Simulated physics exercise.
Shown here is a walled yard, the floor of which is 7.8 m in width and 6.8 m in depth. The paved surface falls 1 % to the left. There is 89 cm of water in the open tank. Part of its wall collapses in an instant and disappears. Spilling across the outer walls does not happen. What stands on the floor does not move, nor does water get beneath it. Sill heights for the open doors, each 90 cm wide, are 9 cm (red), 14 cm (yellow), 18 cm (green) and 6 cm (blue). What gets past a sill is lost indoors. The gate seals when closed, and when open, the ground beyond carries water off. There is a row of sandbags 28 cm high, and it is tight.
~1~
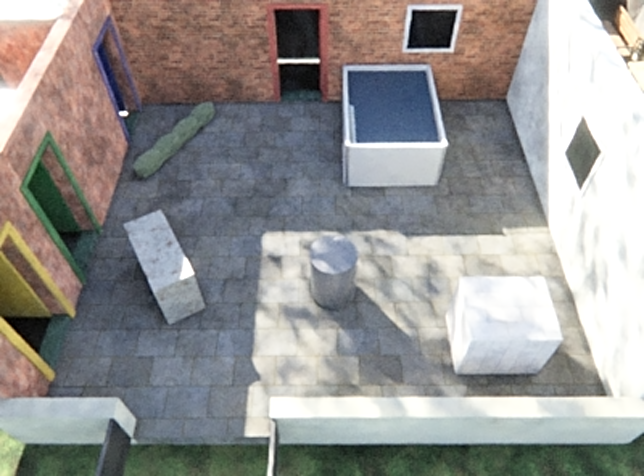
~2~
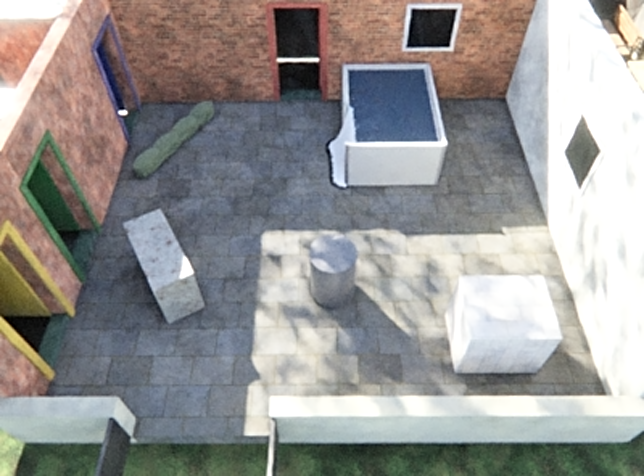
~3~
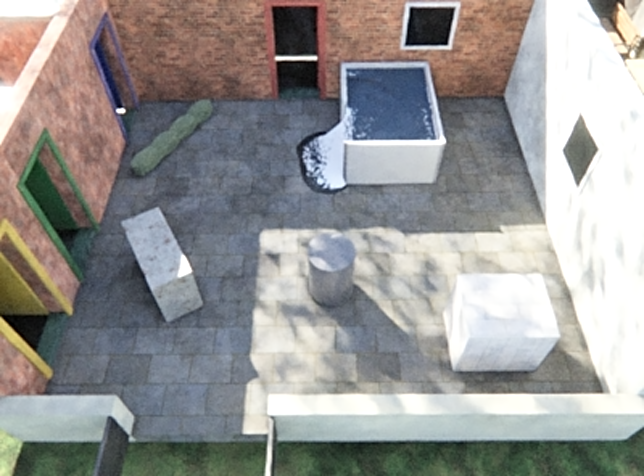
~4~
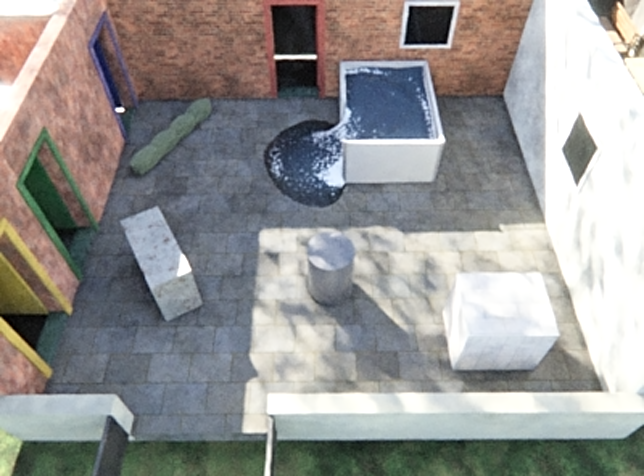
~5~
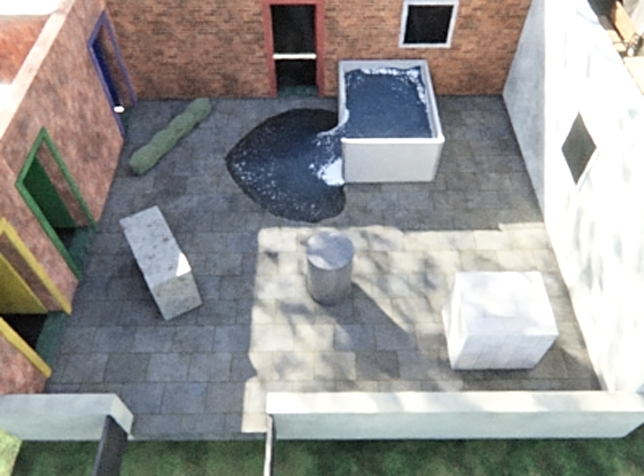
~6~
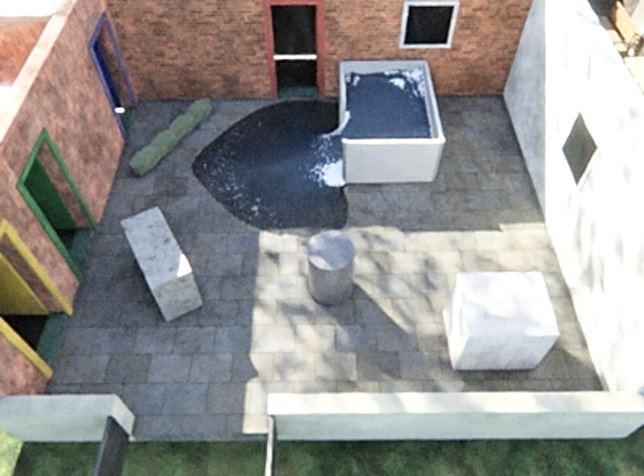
Water sits still in an open white tank against the brick wall of a paved yard, then bursts through a gap in the tank's left side. It pours onto the paving and fans out leftward in a widening dark, foam-flecked pool, while the level inside the tank drops slightly.
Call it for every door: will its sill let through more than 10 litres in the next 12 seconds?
Red door - it will not, yellow door - it will not, green door - it will, blue door - it will.
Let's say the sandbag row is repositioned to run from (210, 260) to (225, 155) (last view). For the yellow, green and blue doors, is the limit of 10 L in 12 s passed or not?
Checking the limit, yellow is fine, green is fine, blue is too much.
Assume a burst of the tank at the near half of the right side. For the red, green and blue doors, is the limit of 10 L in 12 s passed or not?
Result: Red limit not passed, green limit not passed, blue limit not passed.
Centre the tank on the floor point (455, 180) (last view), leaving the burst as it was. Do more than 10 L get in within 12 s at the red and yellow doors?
Red: Within limit; yellow: Within limit.
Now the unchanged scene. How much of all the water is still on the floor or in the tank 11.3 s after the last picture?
76 %.
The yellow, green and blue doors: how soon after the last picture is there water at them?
Arrival times: Yellow 1.4 seconds, green 0.8 seconds, blue 1.3 seconds.
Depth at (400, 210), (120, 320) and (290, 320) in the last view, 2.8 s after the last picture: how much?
Depths in turn: Roughly 0, 7 and 1 centimetres.
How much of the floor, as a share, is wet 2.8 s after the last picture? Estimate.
50 %.
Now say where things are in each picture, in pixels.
In the first frame, the open tank at (391, 106) is whole and still, 89 cm deep.
In the second frame, the front is at (344, 187), 0.7 m from the gap at (347, 150); 0.2 m2 of floor is under water; 89 cm left at the back of the open tank.
In the third frame, the front is at (304, 144), 0.9 m from the gap at (345, 149); 1.0 m2 of floor is under water; 87 cm left at the back of the open tank.
In the fourth frame, water pours out at (345, 149) and has run 1.5 m, to (269, 152); typically 10 cm deep outside, 78 cm at the open tank's back.
In the fifth frame, the front is at (230, 164), 2.2 m from the gap at (344, 149); 4.6 m2 of floor is under water; 76 cm left at the back of the open tank.
In the sixth frame, water pours out at (345, 149) and has run 2.8 m, to (198, 172); typically 5 cm deep outside, 74 cm at the open tank's back.
Then, 0.7 s after the last picture water covers 30 % of the floor and is deepest (42 cm) near (334, 168); red door 6 cm at the sill, 0 L in, yellow door not reached, green door not reached, blue door not reached.
Then, 1.5 s after the last picture water covers 40 % of the floor and is deepest (37 cm) near (116, 238); red door 2 cm at the sill, 0 L in, yellow door 3 cm at the sill, 0 L in, green door 30 cm at the sill, 11 L in, blue door 9 cm at the sill, 1 L in.
Then, 2.8 s after the last picture water covers 50 % of the floor and is deepest (26 cm) near (37, 416); red door 6 cm at the sill, 0 L in, yellow door 8 cm at the sill, 0 L in, green door 23 cm at the sill, 65 L in, blue door 12 cm at the sill, 27 L in.
Then, 6.3 s after the last picture water covers 60 % of the floor and is deepest (20 cm) near (138, 105); red door 4 cm at the sill, 0 L in, yellow door 11 cm at the sill, 1 L in, green door 13 cm at the sill, 77 L in, blue door 10 cm at the sill, 77 L in.
Then, 11.3 s after the last picture water covers 85 % of the floor and is deepest (10 cm) near (37, 416); red door 7 cm at the sill, 0 L in, yellow door 9 cm at the sill, 2 L in, green door 8 cm at the sill, 77 L in, blue door 8 cm at the sill, 134 L in.
